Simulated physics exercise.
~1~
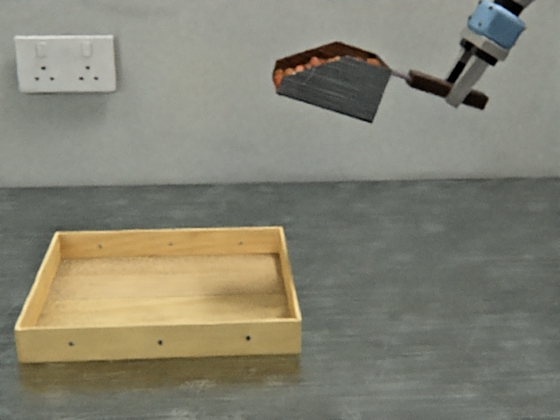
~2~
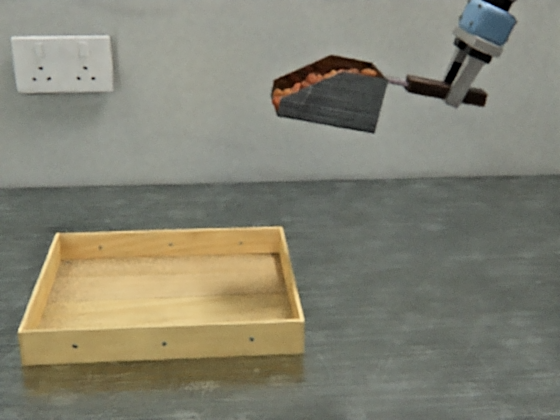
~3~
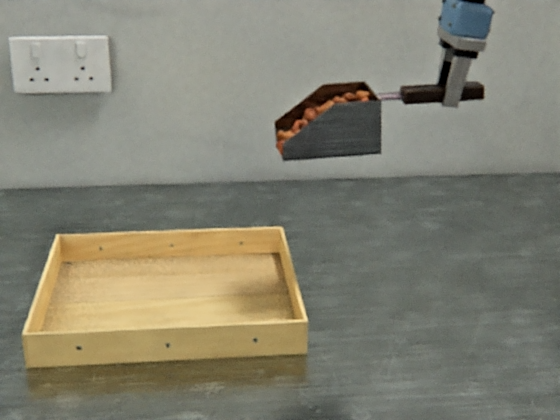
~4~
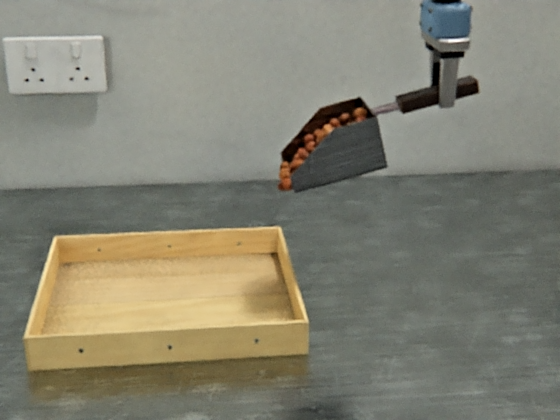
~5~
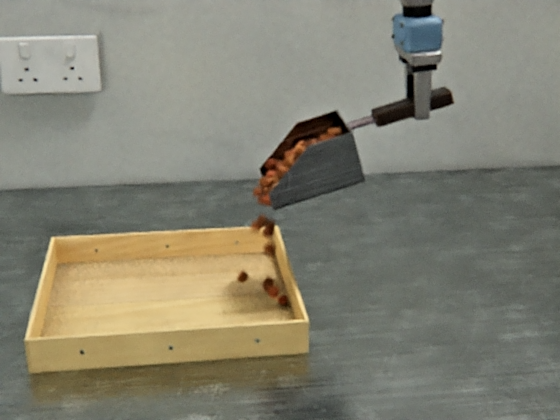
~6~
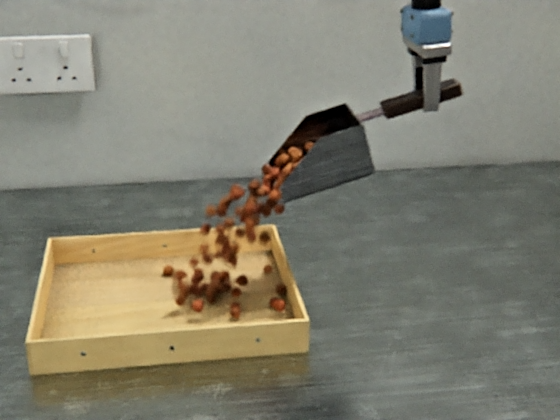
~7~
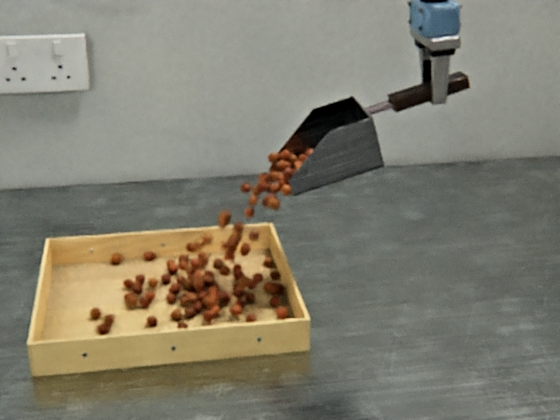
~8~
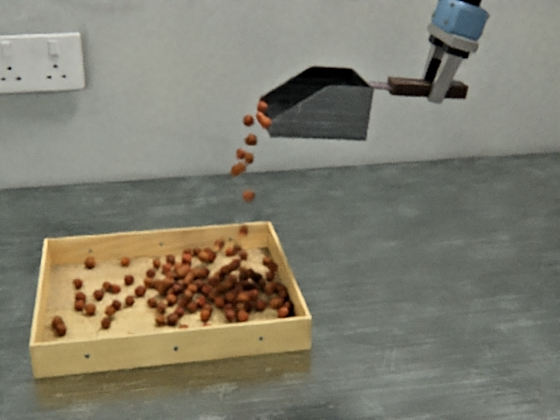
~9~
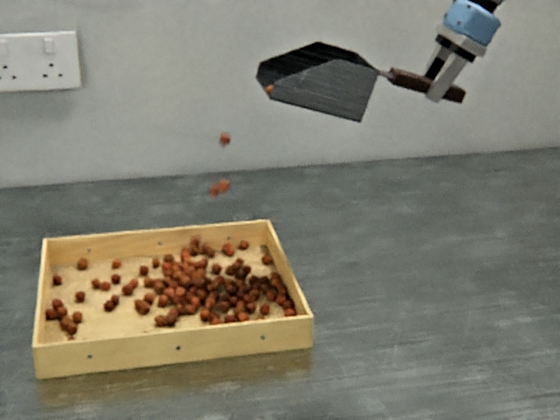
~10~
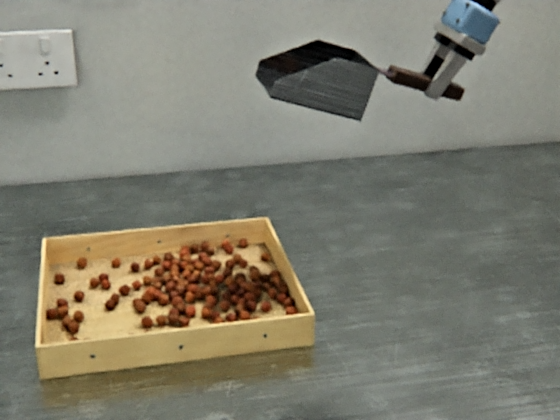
On a dark tabletop near a wall socket, a robot arm lowered a scoop full of hazelnuts and tipped it, pouring them into a shallow wooden tray, then tilted the nearly empty scoop back up and left the nuts scattered across the tray.
